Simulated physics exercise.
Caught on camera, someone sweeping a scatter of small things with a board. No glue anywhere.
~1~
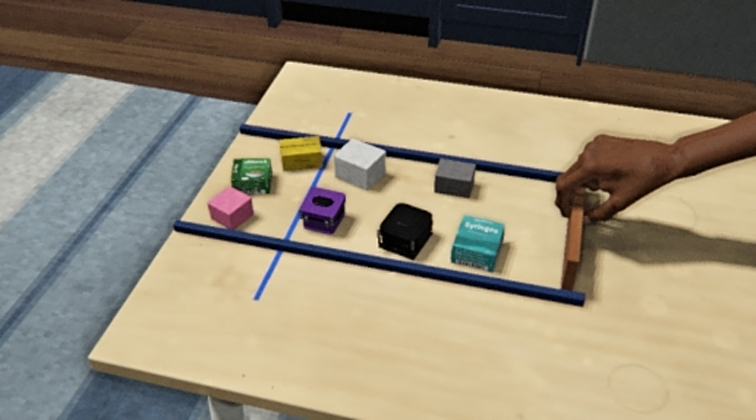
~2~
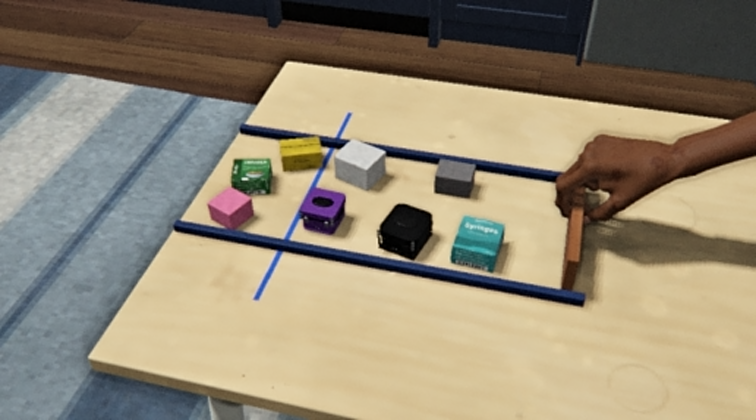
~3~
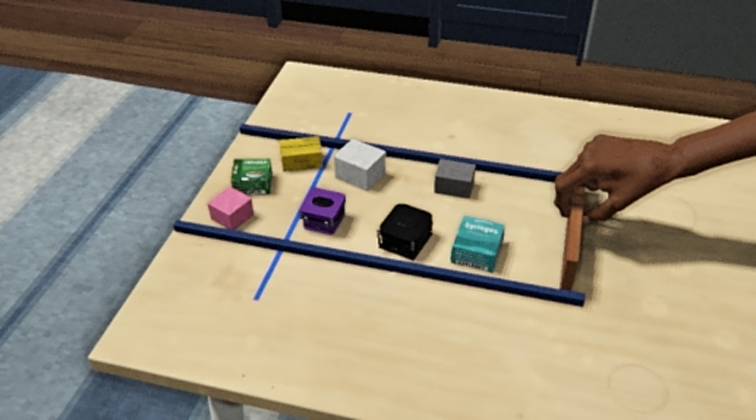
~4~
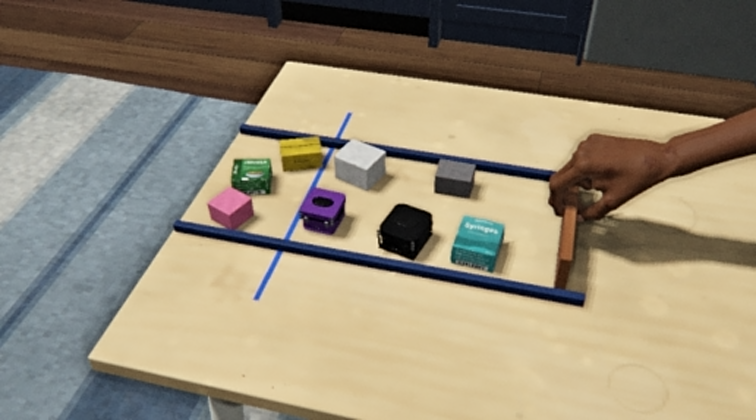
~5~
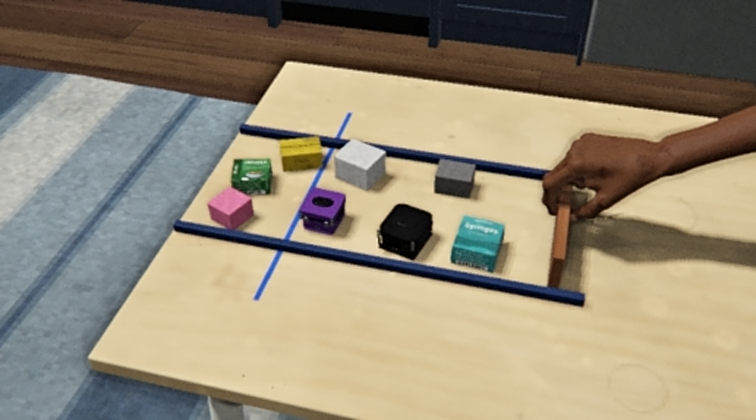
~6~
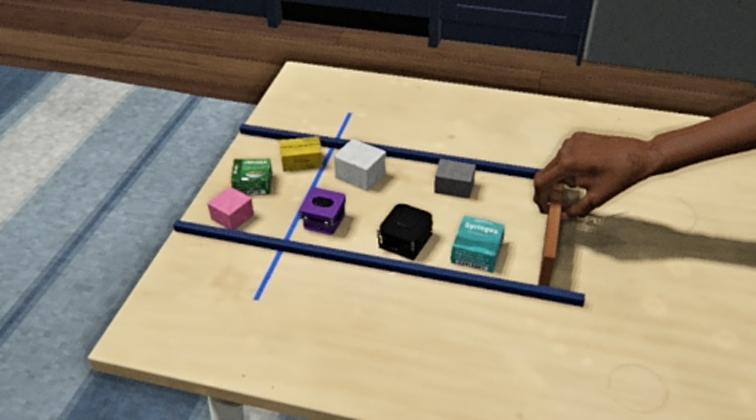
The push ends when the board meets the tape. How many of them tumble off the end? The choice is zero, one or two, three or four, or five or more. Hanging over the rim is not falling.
The number that fall off is one or two.
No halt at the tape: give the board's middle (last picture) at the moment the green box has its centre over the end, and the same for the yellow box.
Near (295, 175) and (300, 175).
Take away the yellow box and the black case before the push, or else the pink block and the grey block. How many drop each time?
0 in the first case, 0 in the second.
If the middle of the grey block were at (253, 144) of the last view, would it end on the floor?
Then it survives.
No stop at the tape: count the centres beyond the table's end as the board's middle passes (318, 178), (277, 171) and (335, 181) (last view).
It would be 1, 4 and 0.
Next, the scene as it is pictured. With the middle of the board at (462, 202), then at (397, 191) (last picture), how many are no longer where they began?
3 and 5.
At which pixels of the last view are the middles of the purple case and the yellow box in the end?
The purple case at (206, 191), the yellow box at (237, 142).
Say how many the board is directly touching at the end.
In contact: 2.
Soon after, none off yet; pink block at rest near (231, 209); green box at rest near (252, 176); yellow box at rest near (301, 154).
At rest, the number that fall off is one or two; fallen, pink block.
